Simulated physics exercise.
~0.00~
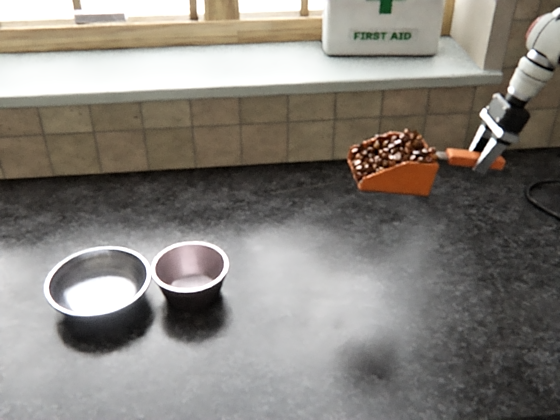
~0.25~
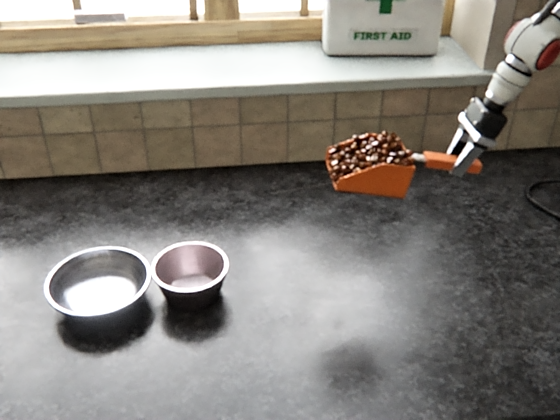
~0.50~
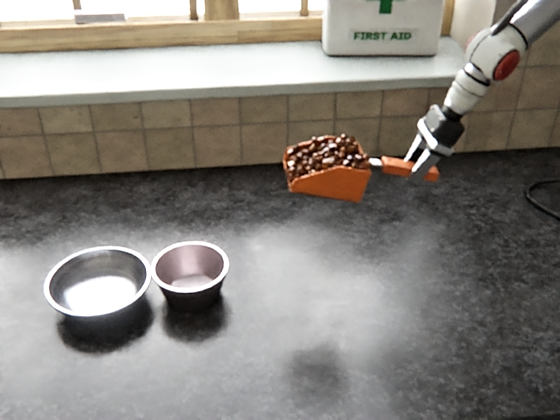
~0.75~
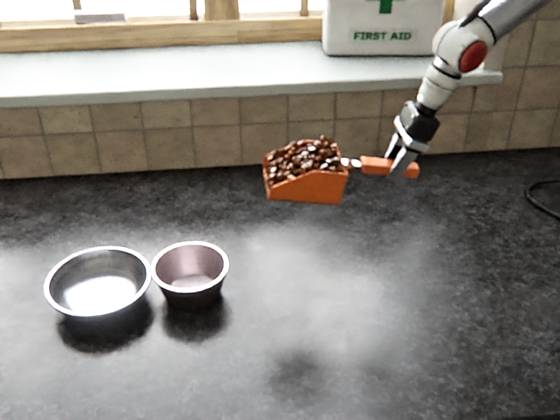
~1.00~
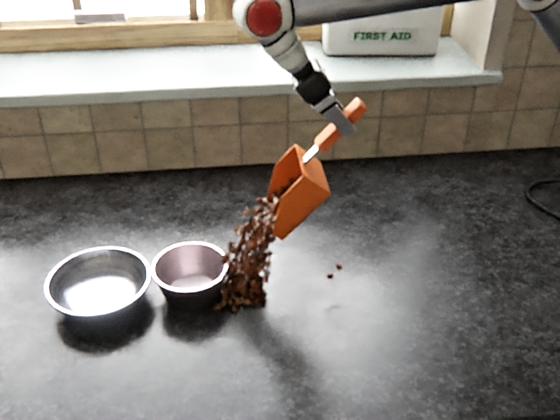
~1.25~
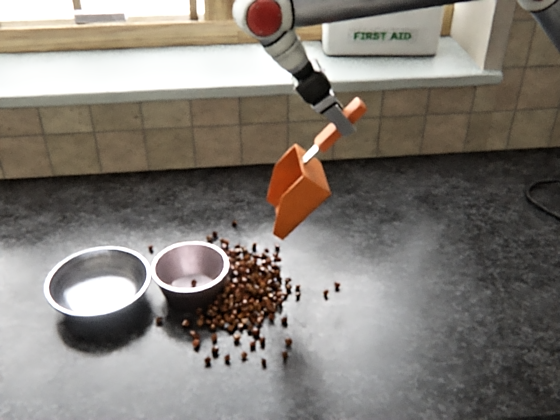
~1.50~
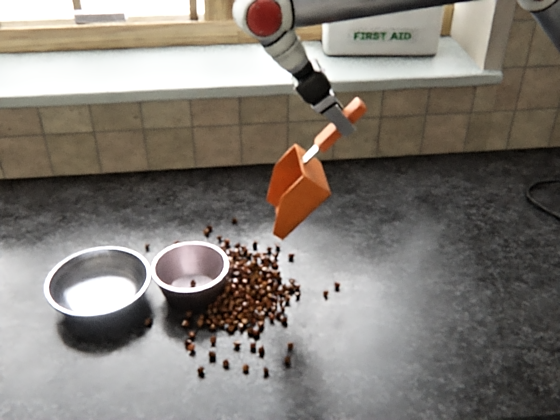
The footage shows a robot arm carrying an orange scoop heaped with small brown pellets leftward over a dark countertop toward two metal bowls, then tipping it. The pellets pour out beside the smaller bowl and scatter across the counter, with very few landing inside, as the emptied scoop stays tilted above.
